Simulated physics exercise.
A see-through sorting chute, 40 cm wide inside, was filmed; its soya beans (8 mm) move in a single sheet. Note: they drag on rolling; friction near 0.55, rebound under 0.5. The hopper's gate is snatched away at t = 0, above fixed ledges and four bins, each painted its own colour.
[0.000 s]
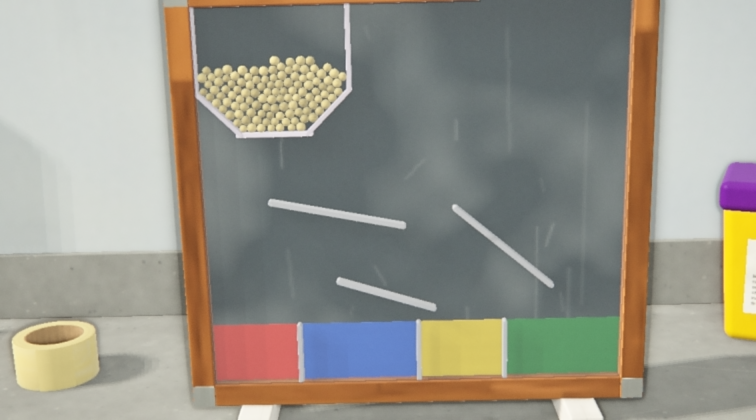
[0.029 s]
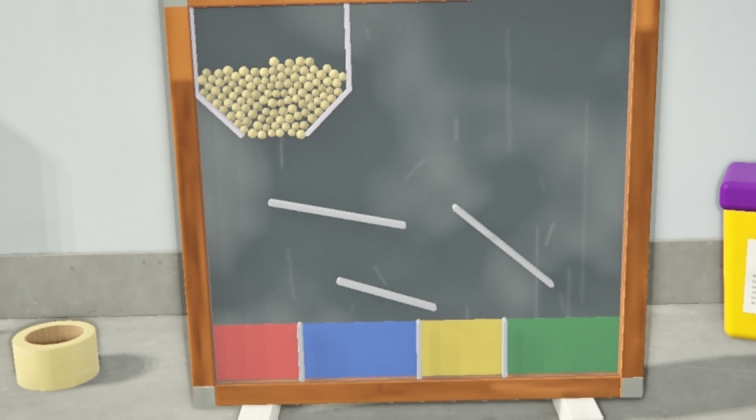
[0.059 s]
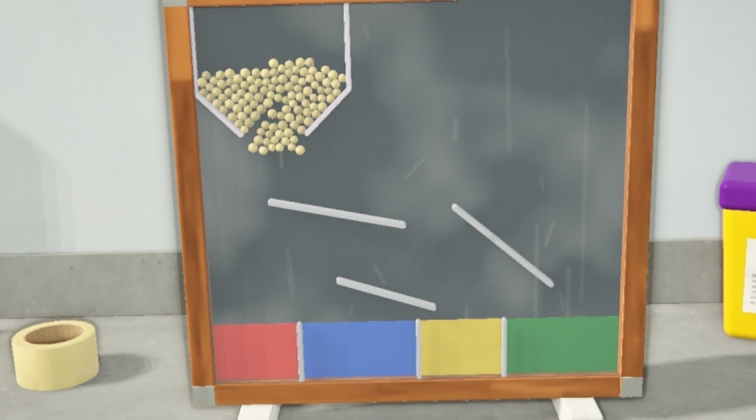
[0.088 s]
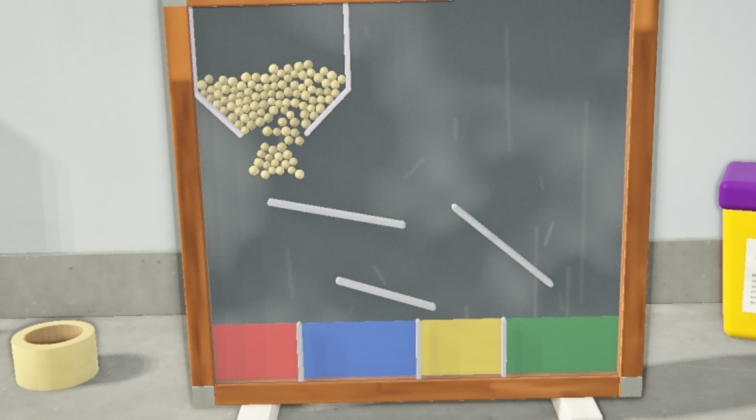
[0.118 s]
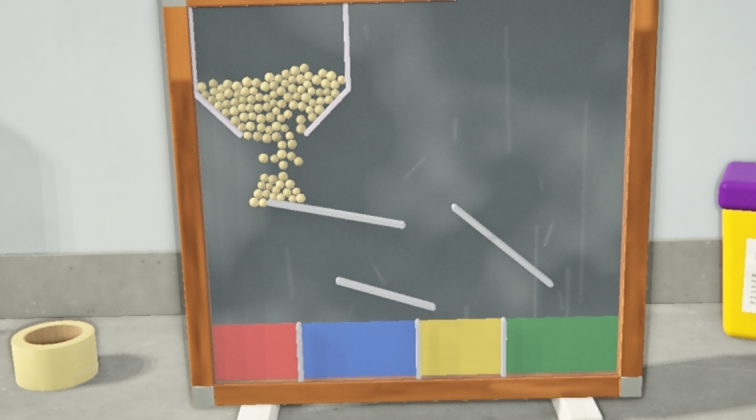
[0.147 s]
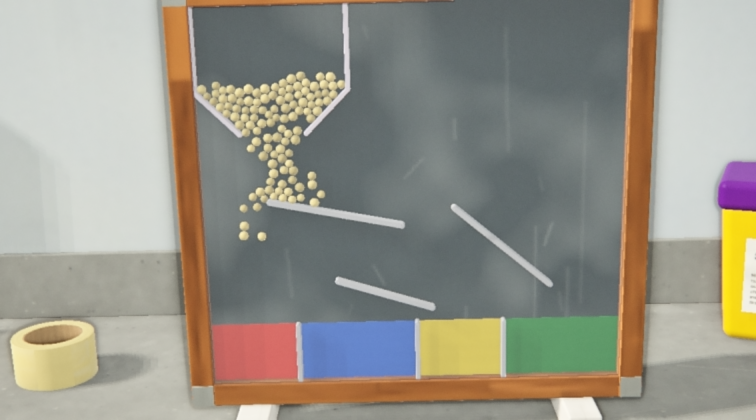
The clip shows pale beans held in a hopper above three sloping ledges and red, blue, yellow and green sections; the hopper's bottom opens, and beans pour onto the upper-left ledge, some rolling right while a few drop past its left end.
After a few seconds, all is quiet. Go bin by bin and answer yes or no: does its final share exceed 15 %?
Red bin - yes; blue bin - no; green bin - no; yellow bin - yes.
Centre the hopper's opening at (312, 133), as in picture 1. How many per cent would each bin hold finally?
Result: Red bin = 20; blue bin = 0; green bin = 0; yellow bin = 55.
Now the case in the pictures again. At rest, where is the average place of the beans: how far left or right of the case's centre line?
About 8 cm left.
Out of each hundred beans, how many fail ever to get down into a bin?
20 per cent.
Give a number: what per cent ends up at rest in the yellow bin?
25 per cent, roughly.
After 0.24 s 65 % have left the hopper; down in the bins, red 5 %.
After 0.34 s 95 % have left the hopper; down in the bins, red 15 %.
After 0.55 s 100 % have left the hopper; down in the bins, red 45 %, yellow 10 %.
In the end, by 1.9 s, red 50 %, blue 0 %, green 5 %, yellow 25 %, left higher up 20 %.
